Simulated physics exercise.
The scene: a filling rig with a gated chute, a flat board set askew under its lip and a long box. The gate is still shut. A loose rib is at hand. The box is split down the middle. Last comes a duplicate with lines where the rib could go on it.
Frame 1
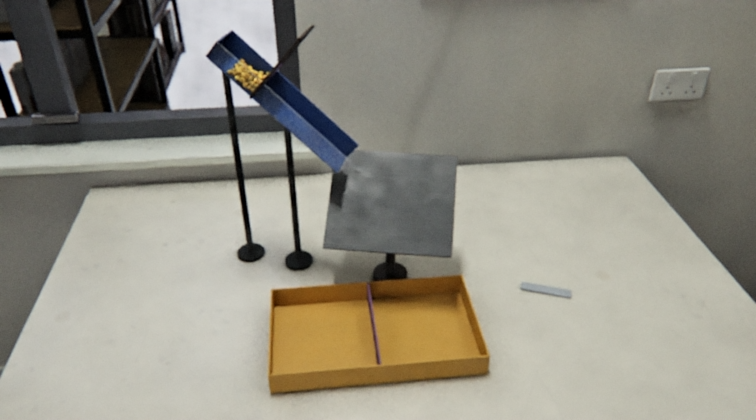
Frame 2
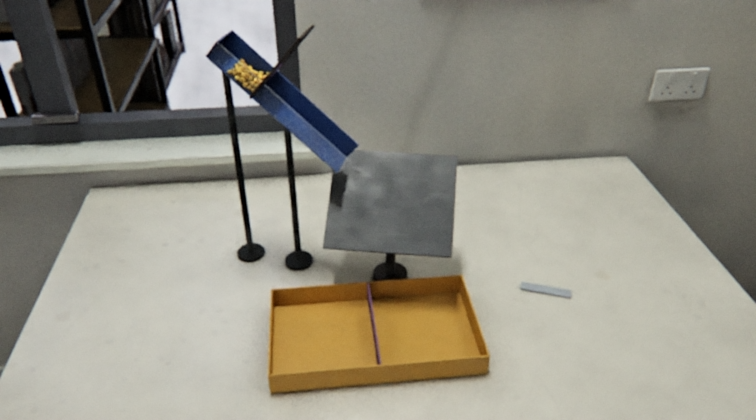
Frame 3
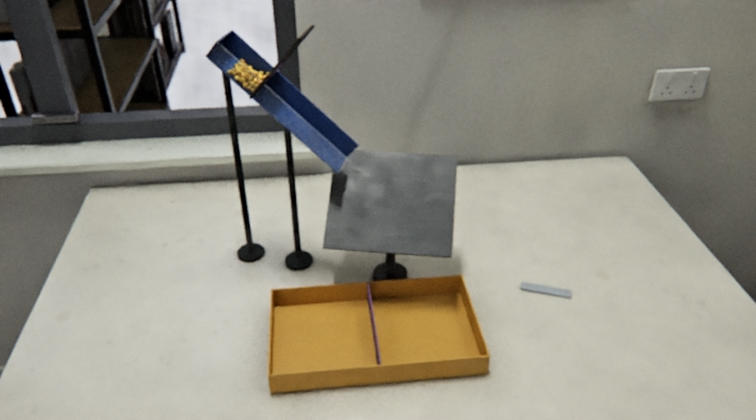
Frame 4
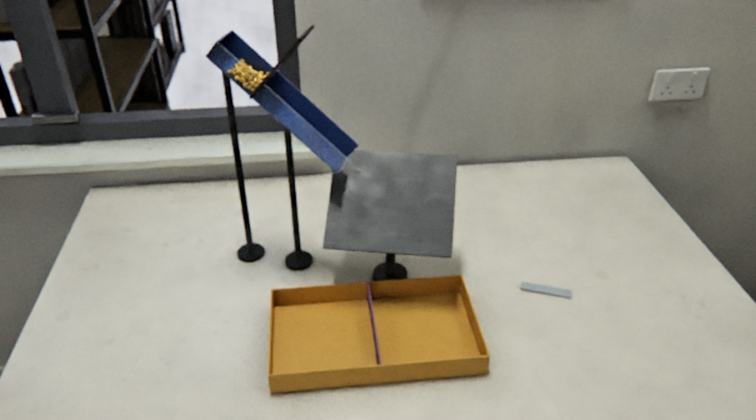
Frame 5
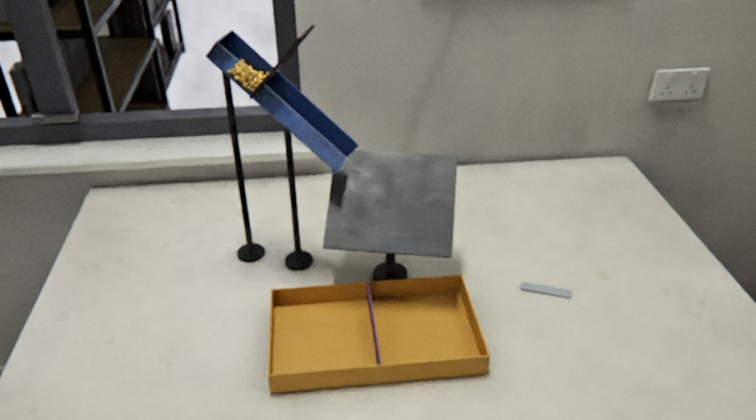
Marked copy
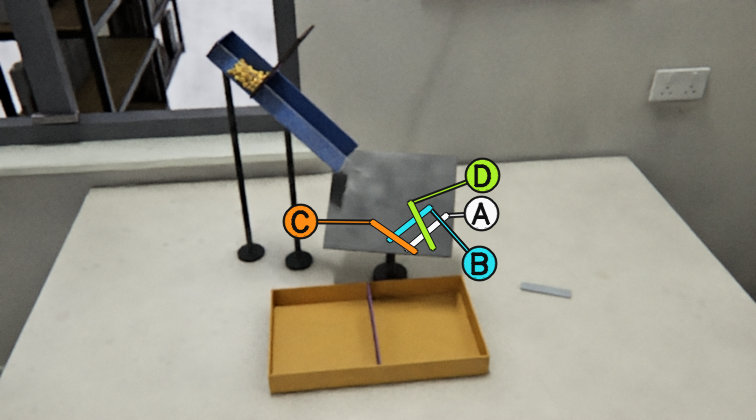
Nothing moved at all: a clump of small yellow pieces sat behind the gate high in a sloping blue chute, above a tilted grey board and an empty, divided yellow-orange box on a white table.
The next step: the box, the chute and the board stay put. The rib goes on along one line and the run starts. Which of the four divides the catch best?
B.
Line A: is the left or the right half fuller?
Right.
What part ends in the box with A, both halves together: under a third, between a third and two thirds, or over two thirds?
Line A gives over two thirds.
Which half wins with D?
The right half.
On the marked copy, line A from (446, 215) to (407, 248); line B from (429, 207) to (389, 239); line C from (372, 222) to (414, 251); line D from (410, 203) to (432, 247).
With A, of what is caught, a small part in the left half, most in the right.
With B, of what is caught, about half in the left half, about half in the right.
With C, of what is caught, a small part in the left half, most in the right.
With D, of what is caught, a small part in the left half, nearly all in the right.
